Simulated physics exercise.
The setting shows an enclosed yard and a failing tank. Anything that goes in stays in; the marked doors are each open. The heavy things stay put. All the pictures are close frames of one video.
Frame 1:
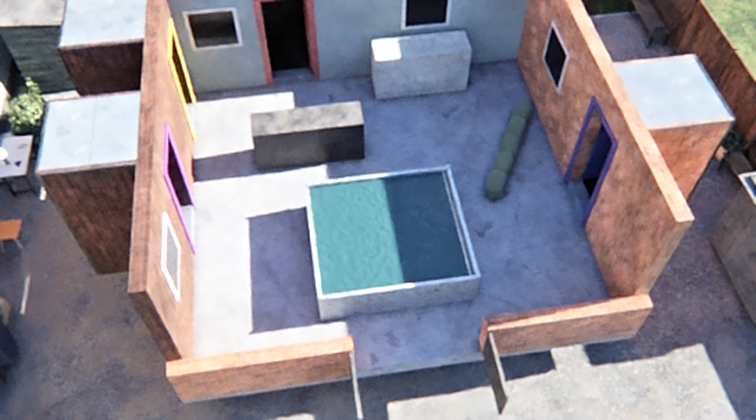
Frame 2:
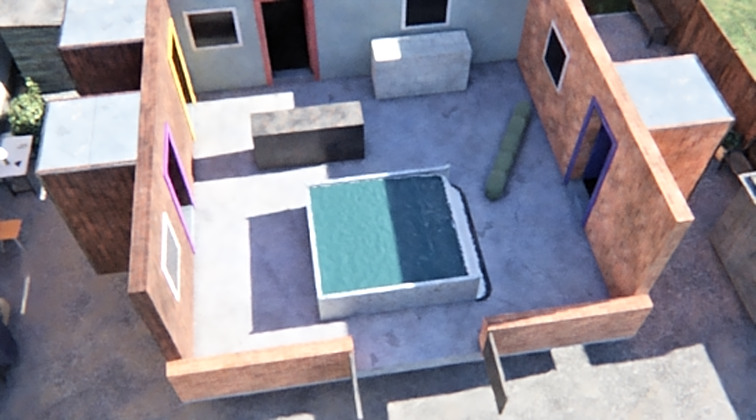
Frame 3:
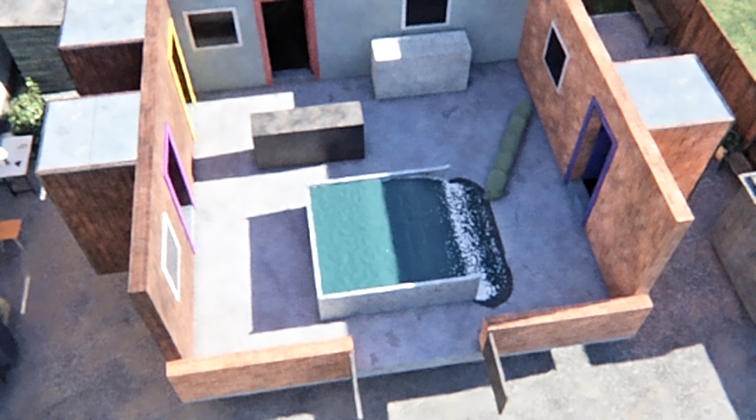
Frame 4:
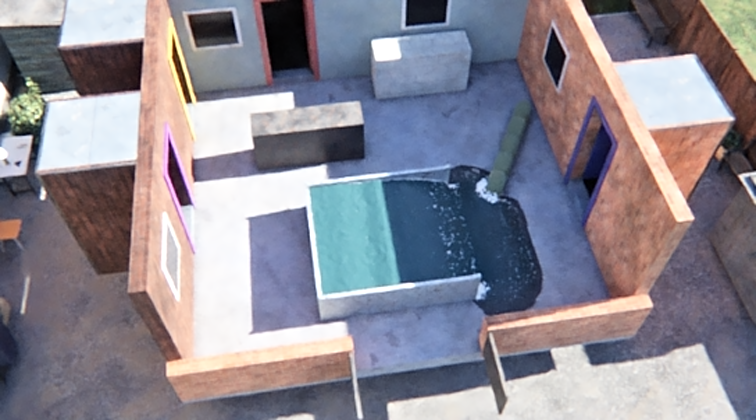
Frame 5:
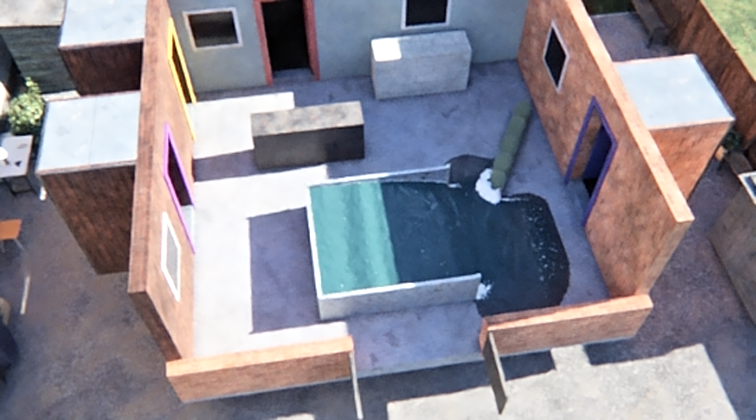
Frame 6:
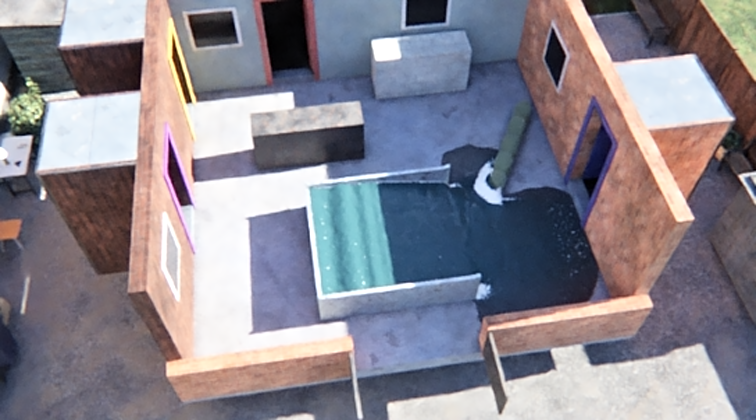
Water held still in a square tank in a walled yard pours out through its right side, foaming as it spreads rightward across the paved ground, around the end of a green cylindrical object and toward the brick wall.
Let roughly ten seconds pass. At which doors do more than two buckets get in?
Result: The yellow door will be at or under the cap; the blue door will be over the cap; the purple door will be at or under the cap; the red door will be at or under the cap.
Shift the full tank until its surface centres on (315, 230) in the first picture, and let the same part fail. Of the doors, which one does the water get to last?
Answer: The purple-painted one.
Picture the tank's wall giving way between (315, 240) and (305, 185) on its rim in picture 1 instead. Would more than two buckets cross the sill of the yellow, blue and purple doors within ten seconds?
The yellow door tops the limit; the blue door falls short; the purple door tops the limit.
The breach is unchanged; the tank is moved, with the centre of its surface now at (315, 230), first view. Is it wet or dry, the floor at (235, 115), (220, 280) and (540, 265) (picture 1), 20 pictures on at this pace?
In the order asked: Not reached, not reached, reached by the flood.
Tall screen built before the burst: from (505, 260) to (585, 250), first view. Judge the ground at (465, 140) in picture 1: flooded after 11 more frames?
My call for that point: Waterlogged.
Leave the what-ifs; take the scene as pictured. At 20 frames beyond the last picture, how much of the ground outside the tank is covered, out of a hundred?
Roughly 45 %.
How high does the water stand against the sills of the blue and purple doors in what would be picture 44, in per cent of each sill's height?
Near 90 and 10 in a hundred.
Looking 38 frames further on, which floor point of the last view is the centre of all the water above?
Close to pixel (457, 217).
A moment on, water covers 25 % of the floor; the yellow door not reached, the blue door over two buckets in, the purple door not reached, the red door not reached.
Next, water covers 35 % of the floor; the yellow door not reached, the blue door far over two buckets in, the purple door not reached, the red door not reached.
Then, water covers 45 % of the floor; the yellow door not reached, the blue door far over two buckets in, the purple door not reached, the red door not reached.
Later, water covers 70 % of the floor; the yellow door not reached, the blue door far over two buckets in, the purple door wet at the sill, nothing in, the red door wet at the sill, nothing in.
In the end, water covers 95 % of the floor; the yellow door wet at the sill, nothing in, the blue door far over two buckets in, the purple door wet at the sill, nothing in, the red door wet at the sill, nothing in.
